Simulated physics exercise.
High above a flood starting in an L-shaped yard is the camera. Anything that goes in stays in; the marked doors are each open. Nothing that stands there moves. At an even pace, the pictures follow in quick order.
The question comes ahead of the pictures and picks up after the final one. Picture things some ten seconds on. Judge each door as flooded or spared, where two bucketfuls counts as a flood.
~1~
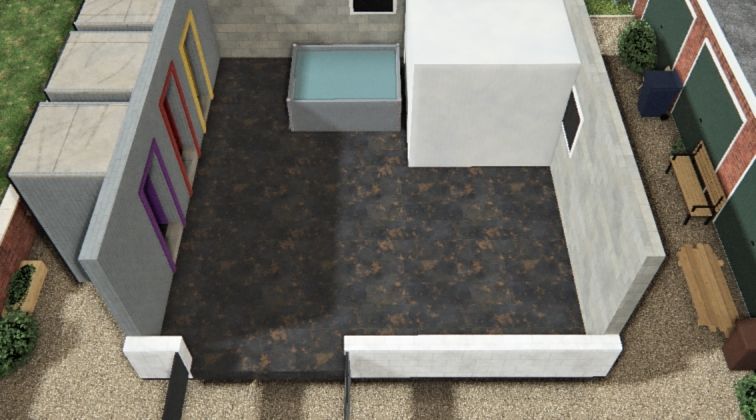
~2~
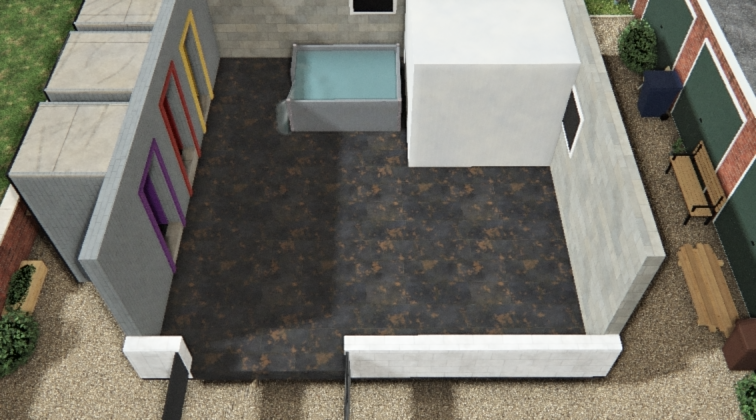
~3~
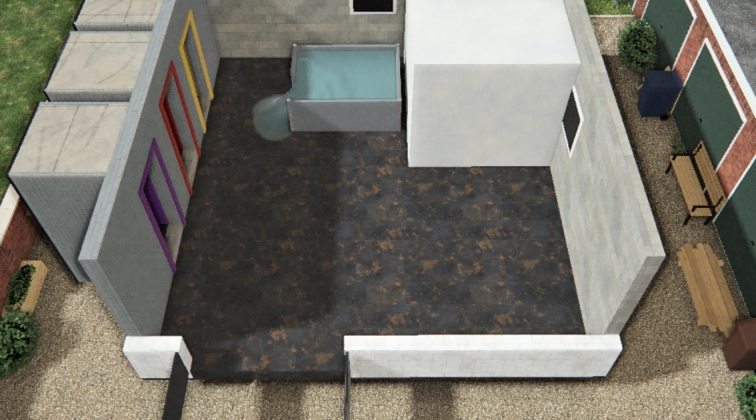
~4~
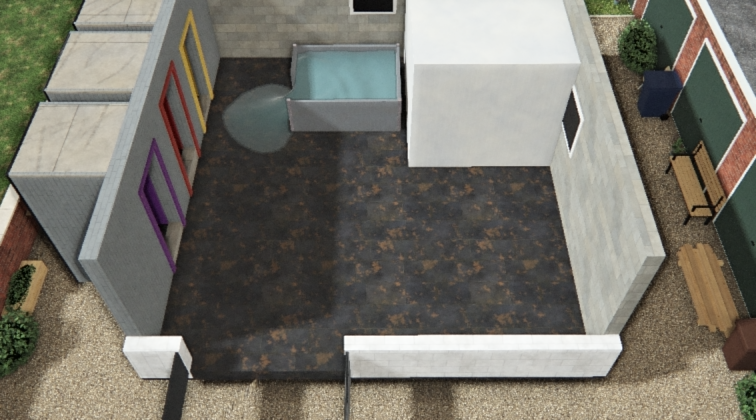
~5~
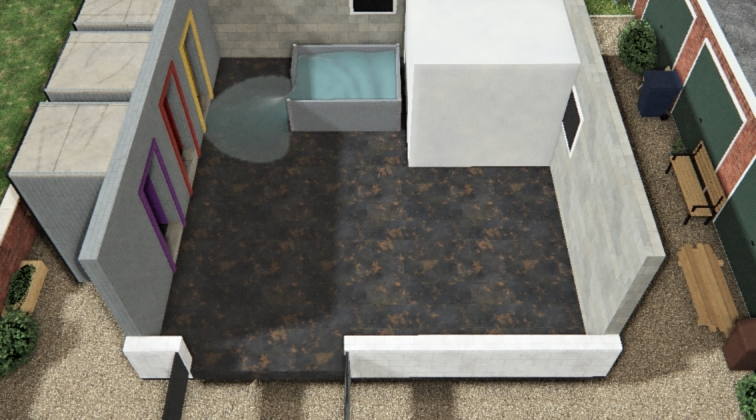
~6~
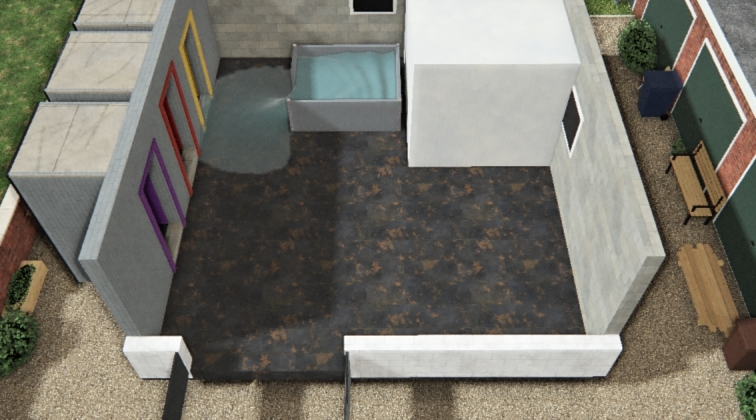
The purple door is spared, the yellow door is flooded, the red door is spared.
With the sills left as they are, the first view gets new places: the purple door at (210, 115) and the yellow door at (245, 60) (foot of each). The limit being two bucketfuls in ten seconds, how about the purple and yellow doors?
Purple floods, yellow takes more.
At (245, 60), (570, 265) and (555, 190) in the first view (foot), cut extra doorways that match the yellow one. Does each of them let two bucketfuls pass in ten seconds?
Taken in sequence, they go: Exceeded, not exceeded, not exceeded.
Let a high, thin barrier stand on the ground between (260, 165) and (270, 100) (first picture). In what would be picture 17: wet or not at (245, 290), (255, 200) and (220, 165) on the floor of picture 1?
Lab note - point 1: Inundated; point 2: Inundated; point 3: Parched.
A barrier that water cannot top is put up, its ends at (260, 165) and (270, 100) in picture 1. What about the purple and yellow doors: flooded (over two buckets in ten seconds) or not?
Purple door: Falls short; yellow door: Falls short.
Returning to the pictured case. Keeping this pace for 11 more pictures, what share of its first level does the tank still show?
Estimate: Around 56 per cent.
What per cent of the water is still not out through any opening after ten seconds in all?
That works out to about 64 percent.
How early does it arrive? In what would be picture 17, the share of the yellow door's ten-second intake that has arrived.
Something like 55 in a hundred.
A moment on, water covers 15 % of the floor; the purple door not reached, the yellow door far over two buckets in, the red door wet at the sill, nothing in.
Next, water covers 25 % of the floor; the purple door wet at the sill, nothing in, the yellow door far over two buckets in, the red door wet at the sill, nothing in.
Then, water covers 40 % of the floor; the purple door wet at the sill, nothing in, the yellow door far over two buckets in, the red door wet at the sill, nothing in.
Later, water covers 50 % of the floor; the purple door wet at the sill, nothing in, the yellow door far over two buckets in, the red door wet at the sill, nothing in.
In the end, water covers 70 % of the floor; the purple door wet at the sill, nothing in, the yellow door far over two buckets in, the red door wet at the sill, nothing in.
